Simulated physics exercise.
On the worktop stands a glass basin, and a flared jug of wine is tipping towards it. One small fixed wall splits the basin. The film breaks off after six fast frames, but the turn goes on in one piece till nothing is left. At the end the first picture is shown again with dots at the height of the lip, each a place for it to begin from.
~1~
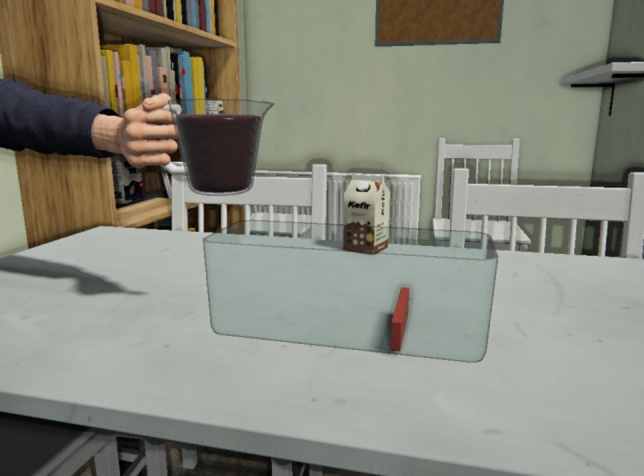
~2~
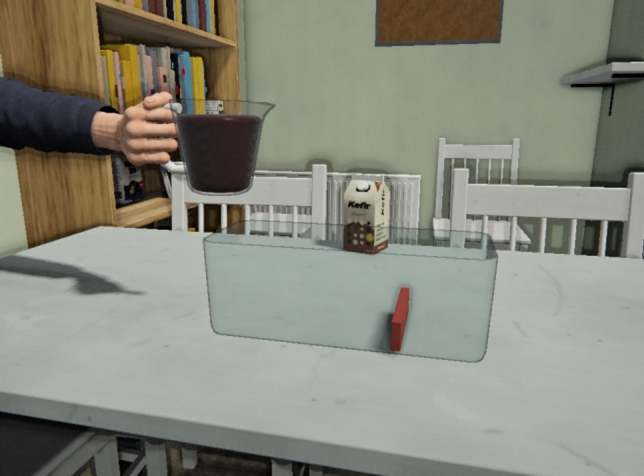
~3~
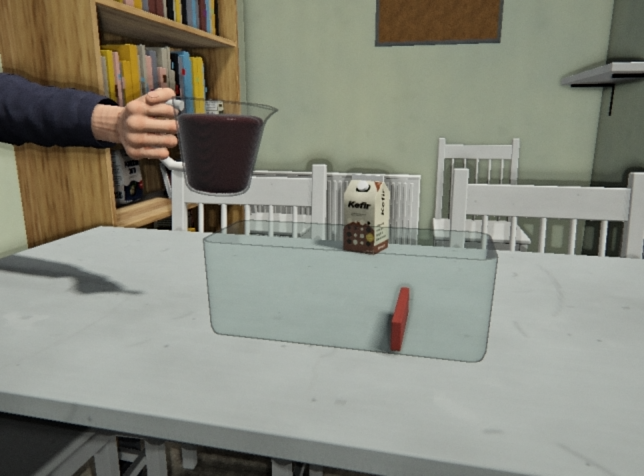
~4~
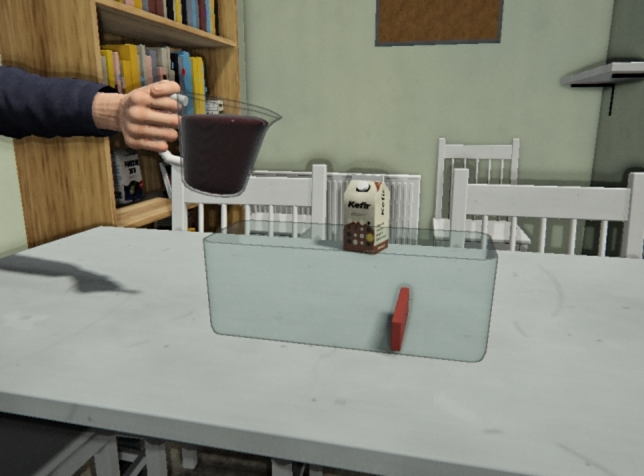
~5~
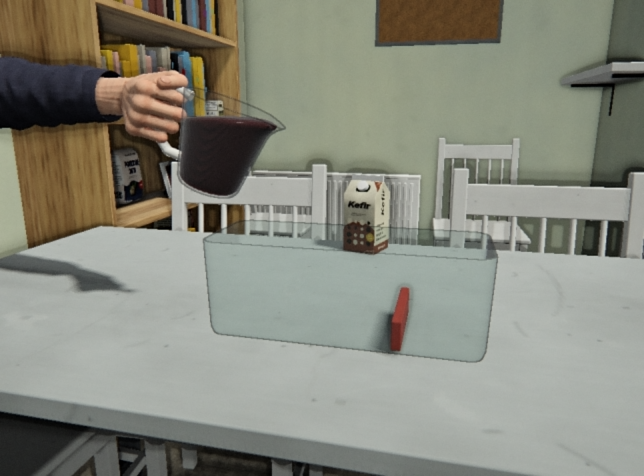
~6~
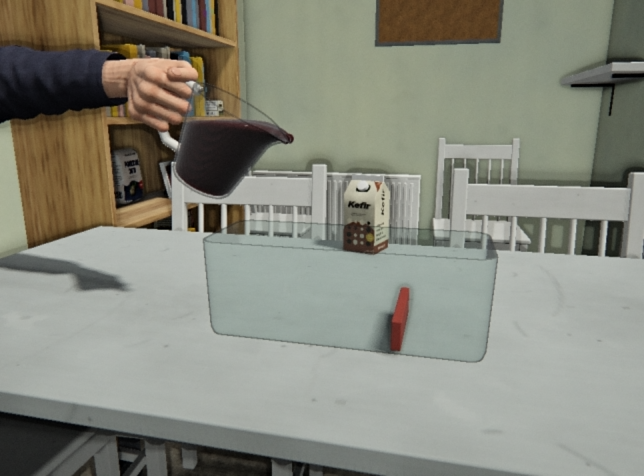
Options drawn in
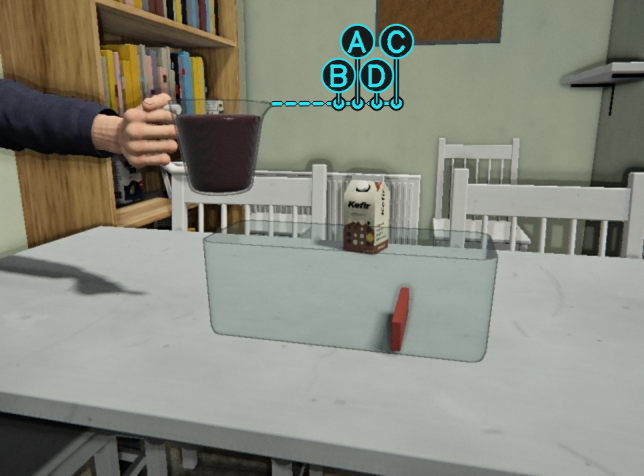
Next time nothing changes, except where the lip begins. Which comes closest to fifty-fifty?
The best place is A.
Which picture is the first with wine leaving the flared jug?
In picture 6.
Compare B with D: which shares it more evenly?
It is D.
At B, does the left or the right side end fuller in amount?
The left one.
In cyan, A at (357, 103); B at (338, 103); C at (396, 103); D at (376, 103).
With A, about 52 % ends left of the wall and 48 % right of it.
With B, about 85 % ends left of the wall and 14 % right of it.
With C, about 26 % ends left of the wall and 73 % right of it.
With D, about 28 % ends left of the wall and 72 % right of it.
